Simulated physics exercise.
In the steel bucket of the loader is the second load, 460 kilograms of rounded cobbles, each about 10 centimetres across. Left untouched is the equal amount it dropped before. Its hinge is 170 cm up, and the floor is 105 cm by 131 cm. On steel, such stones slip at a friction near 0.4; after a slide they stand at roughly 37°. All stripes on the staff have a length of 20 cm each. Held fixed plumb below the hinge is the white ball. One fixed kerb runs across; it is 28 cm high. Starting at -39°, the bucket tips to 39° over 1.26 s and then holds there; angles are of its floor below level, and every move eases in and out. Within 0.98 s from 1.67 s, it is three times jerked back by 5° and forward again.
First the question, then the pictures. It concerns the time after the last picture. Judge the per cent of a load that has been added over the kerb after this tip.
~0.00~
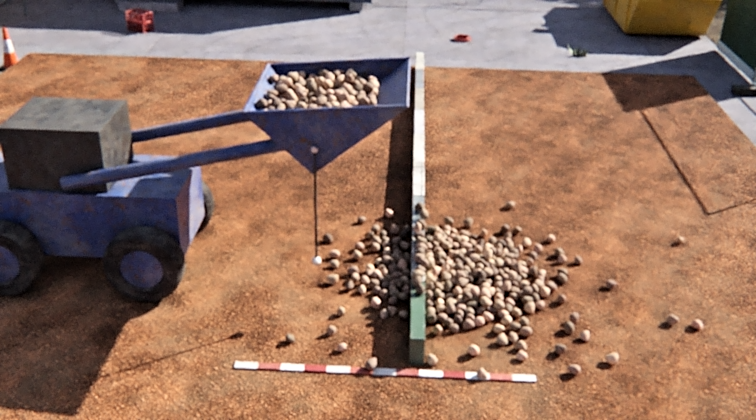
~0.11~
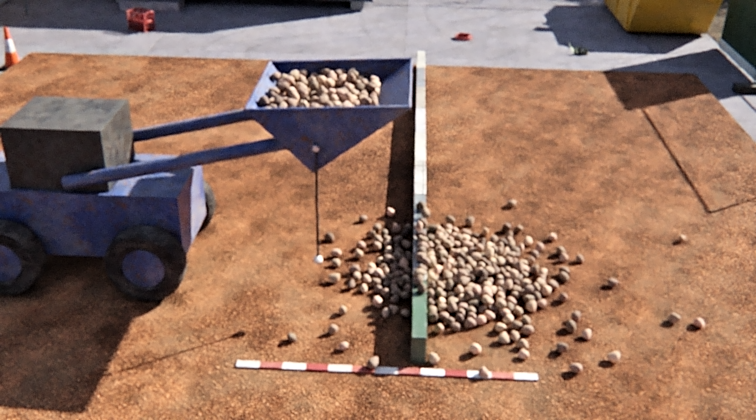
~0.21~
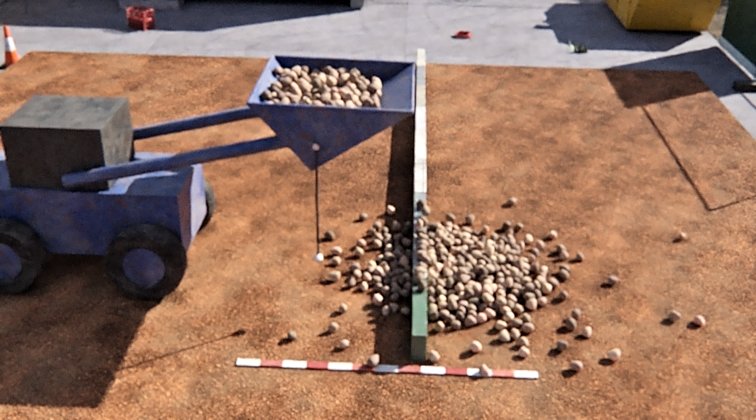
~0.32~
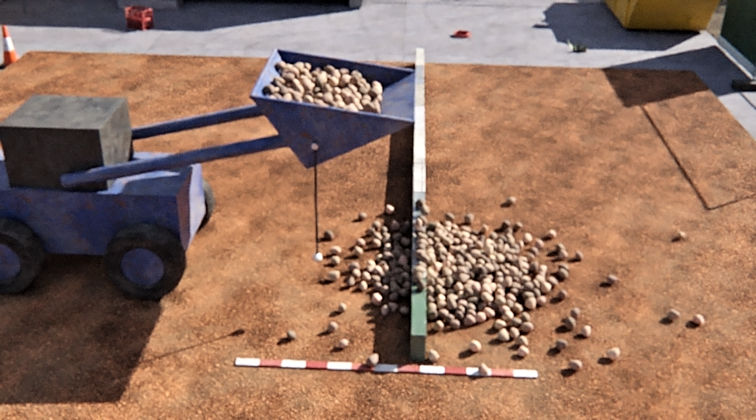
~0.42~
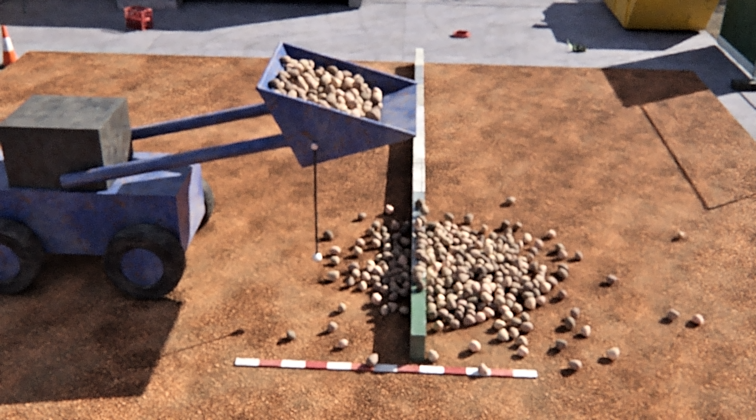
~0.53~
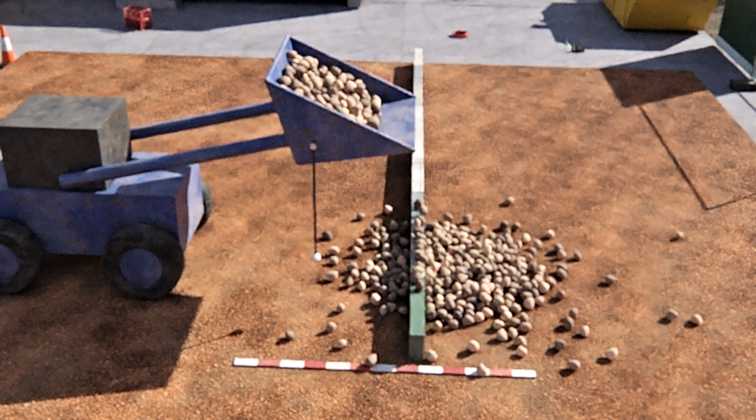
The added amount is roughly 79 per cent of a load.
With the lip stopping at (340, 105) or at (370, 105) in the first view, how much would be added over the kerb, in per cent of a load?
I'd say close to 5 per cent for one and close to 25 per cent for the other, in that order.
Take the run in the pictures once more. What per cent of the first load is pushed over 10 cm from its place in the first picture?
25 %.
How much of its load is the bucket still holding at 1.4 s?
Roughly 65 parts in a hundred of the load.
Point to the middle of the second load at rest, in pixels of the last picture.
They end up centred around (457, 263).
After 0.9 s the floor is at 26°; in per cent of one load, 100 in the bucket, 24 on this side of the kerb, 75 over the kerb; the foremost stones are at (623, 290).
After 1.4 s the floor is at 39°; in per cent of one load, 65 in the bucket, 59 on this side of the kerb, 76 over the kerb; the foremost stones are at (623, 290).
After 3.1 s the floor is at 39°; in per cent of one load, 0 in the bucket, 45 on this side of the kerb, 155 over the kerb; the foremost stones are at (618, 255).
After 5.9 s the floor is at 39°; in per cent of one load, 0 in the bucket, 45 on this side of the kerb, 155 over the kerb; the foremost stones are at (617, 251). Net gain over the kerb, 79.
